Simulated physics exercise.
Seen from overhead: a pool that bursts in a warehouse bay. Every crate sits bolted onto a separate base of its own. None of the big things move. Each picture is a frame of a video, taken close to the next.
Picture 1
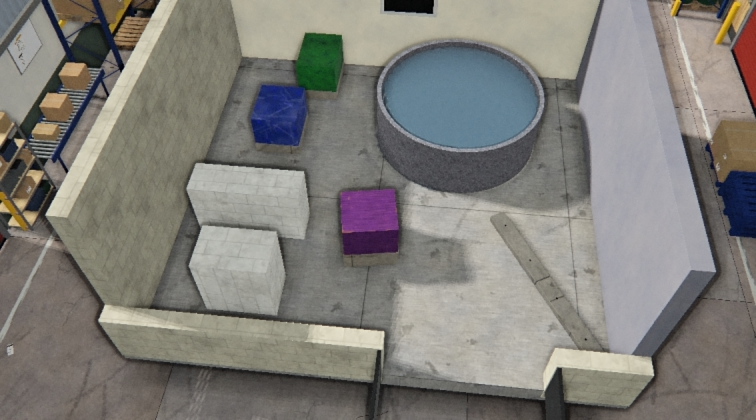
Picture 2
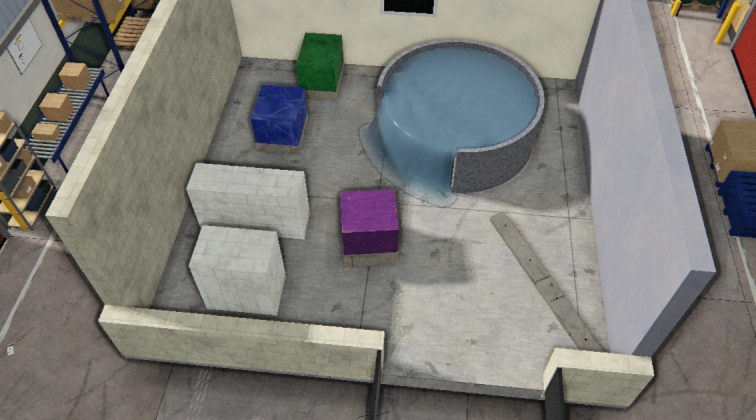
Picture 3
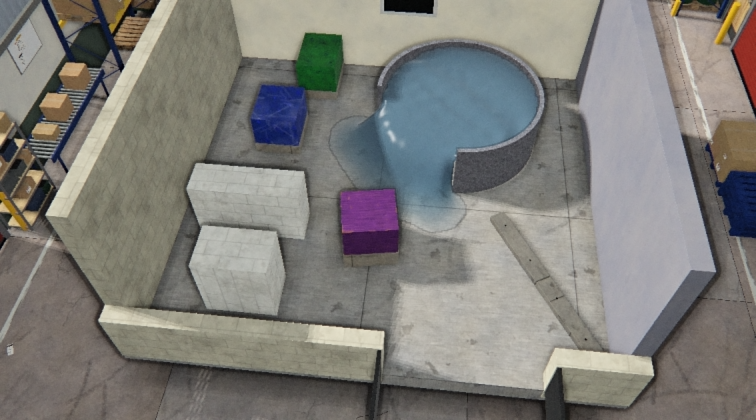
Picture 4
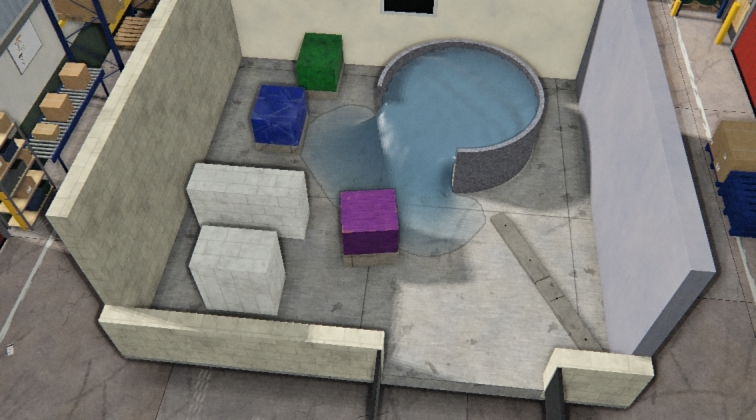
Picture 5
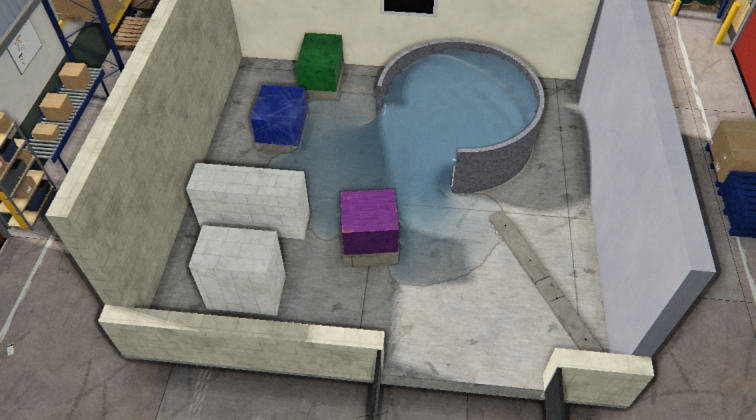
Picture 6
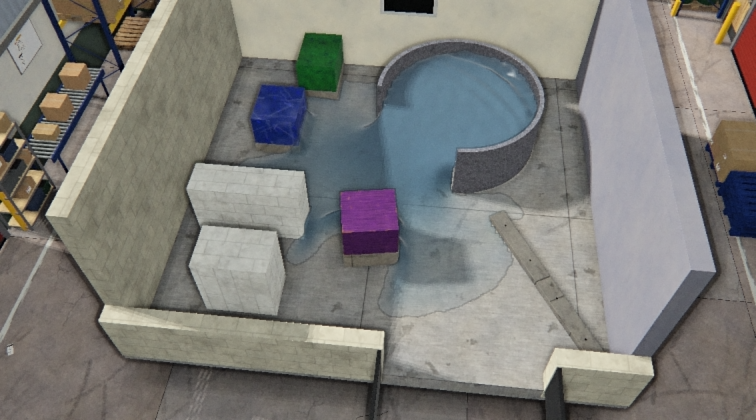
A round pool of water burst open at its front left side, and the water poured out across the gray floor, spreading toward the blue block and the white blocks and around the purple one.
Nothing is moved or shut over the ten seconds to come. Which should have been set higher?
In order: The purple crate is hit, the blue crate is hit, the green crate is hit.
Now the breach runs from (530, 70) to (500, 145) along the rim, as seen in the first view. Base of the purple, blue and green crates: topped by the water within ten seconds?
Result: Purple crate is not reached; blue crate is not reached; green crate is swamped.
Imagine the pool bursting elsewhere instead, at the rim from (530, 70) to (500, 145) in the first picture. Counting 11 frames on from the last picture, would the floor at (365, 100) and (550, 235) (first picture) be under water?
First spot left untouched, second spot inundated.
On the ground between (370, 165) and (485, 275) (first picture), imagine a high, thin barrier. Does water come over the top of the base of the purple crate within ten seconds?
Purple: Left dry.
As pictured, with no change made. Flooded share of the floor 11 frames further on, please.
Around 65 percent of it.
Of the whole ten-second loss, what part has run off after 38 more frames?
Close to 65 out of every hundred.
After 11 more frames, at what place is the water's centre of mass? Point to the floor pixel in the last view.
Roughly (366, 175) in the last picture.
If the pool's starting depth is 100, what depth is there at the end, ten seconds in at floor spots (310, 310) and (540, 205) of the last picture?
First spot 14 percent, second 10 percent.
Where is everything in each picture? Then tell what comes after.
Still water in the pool at (460, 95), in the first frame.
The front is at (369, 125), out from the gap at (399, 156), in the second frame.
The front is at (338, 128), out from the gap at (399, 158), in the third frame.
The front is at (319, 122), out from the gap at (399, 160), in the fourth frame.
Water pours out at (399, 160) and has run to (440, 278), in the fifth frame.
The front is at (404, 311), out from the gap at (399, 160), in the sixth frame.
A moment on, water covers 50 % of the floor; the purple crate water round its plinth, the blue crate water round its plinth, the green crate water round its plinth.
Next, water covers 65 % of the floor; the purple crate water round its plinth, the blue crate water round its plinth, the green crate water round its plinth.
Then, water covers 80 % of the floor; the purple crate water round its plinth, the blue crate water round its plinth, the green crate water round its plinth.
Later, water covers 90 % of the floor; the purple crate water round its plinth, the blue crate water round its plinth, the green crate water round its plinth.
In the end, water covers 100 % of the floor; the purple crate was topped, the blue crate was topped, the green crate was topped.
